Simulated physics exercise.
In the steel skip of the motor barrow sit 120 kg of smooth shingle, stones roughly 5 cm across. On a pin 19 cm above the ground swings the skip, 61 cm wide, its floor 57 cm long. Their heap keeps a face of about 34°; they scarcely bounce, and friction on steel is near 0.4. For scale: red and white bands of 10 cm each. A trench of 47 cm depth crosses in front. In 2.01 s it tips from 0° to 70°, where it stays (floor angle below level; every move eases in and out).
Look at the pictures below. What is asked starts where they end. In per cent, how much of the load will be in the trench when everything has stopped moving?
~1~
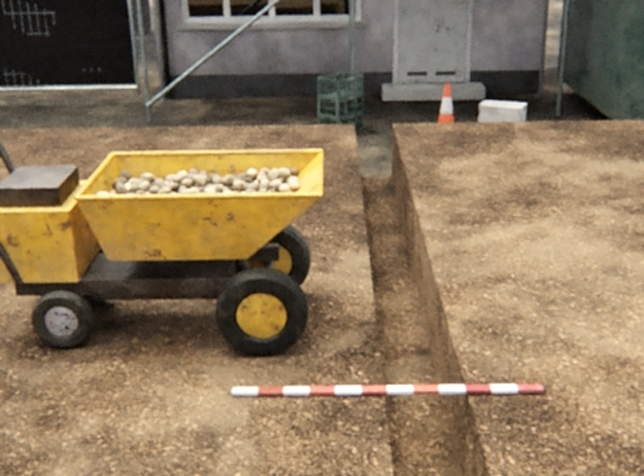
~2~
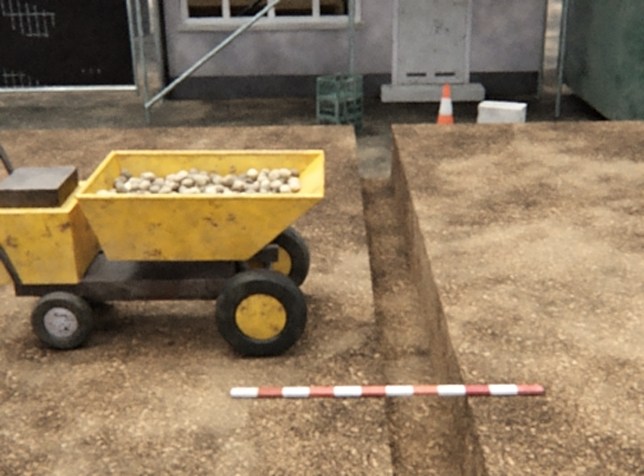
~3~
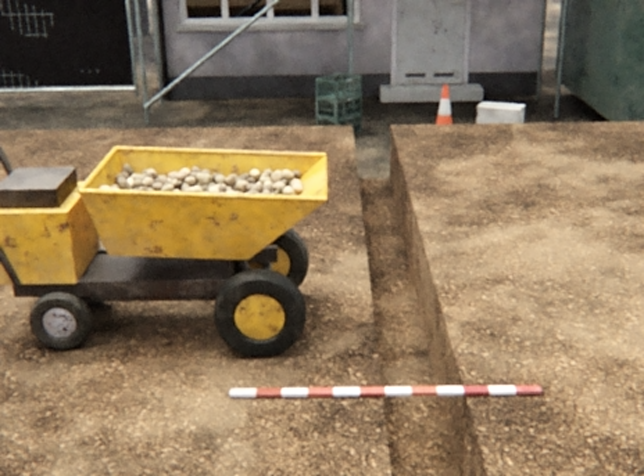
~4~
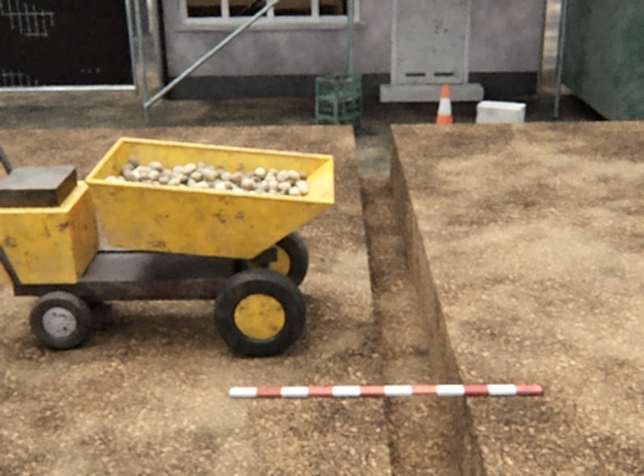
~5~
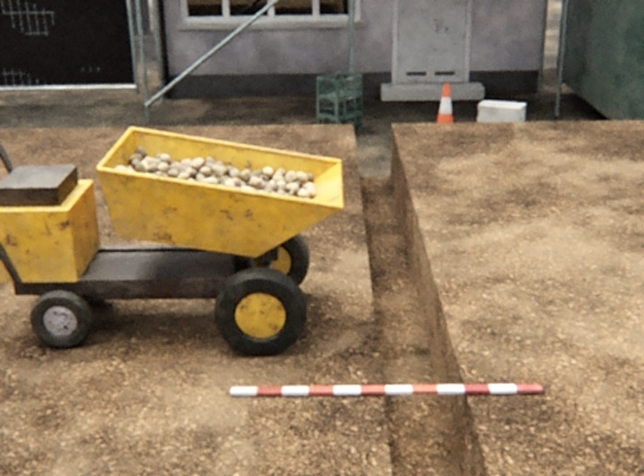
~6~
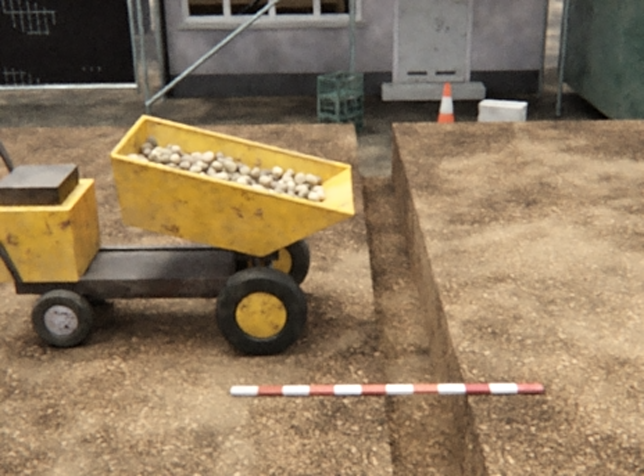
Around 68 per cent of it.
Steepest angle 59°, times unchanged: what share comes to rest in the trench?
In that case around 65 percent.
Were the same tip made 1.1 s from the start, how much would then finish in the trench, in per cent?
Then roughly 60 percent.
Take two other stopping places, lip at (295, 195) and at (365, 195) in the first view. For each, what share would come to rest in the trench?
The first start gives about 95 per cent, the second about 20.
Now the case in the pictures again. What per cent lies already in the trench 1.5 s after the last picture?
Around 55 per cent of it.
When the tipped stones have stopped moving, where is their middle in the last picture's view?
Look at roughly (428, 388).
Then, 0.9 s after the last picture the floor is at 59°, 98 % in the skip, 2 % in the trench; the foremost stones are at (419, 278).
Then, 1.5 s after the last picture the floor is at 70°, 17 % in the skip, 53 % in the trench, 31 % past the trench; the foremost stones are at (583, 312).
Then, 1.9 s after the last picture the floor is at 70°, 1 % in the skip, 66 % in the trench, 32 % past the trench; the foremost stones are at (643, 307).
Then, 3.8 s after the last picture the floor is at 70°, 0 % in the skip, 68 % in the trench, 32 % past the trench; the foremost stones are past the picture's edge.
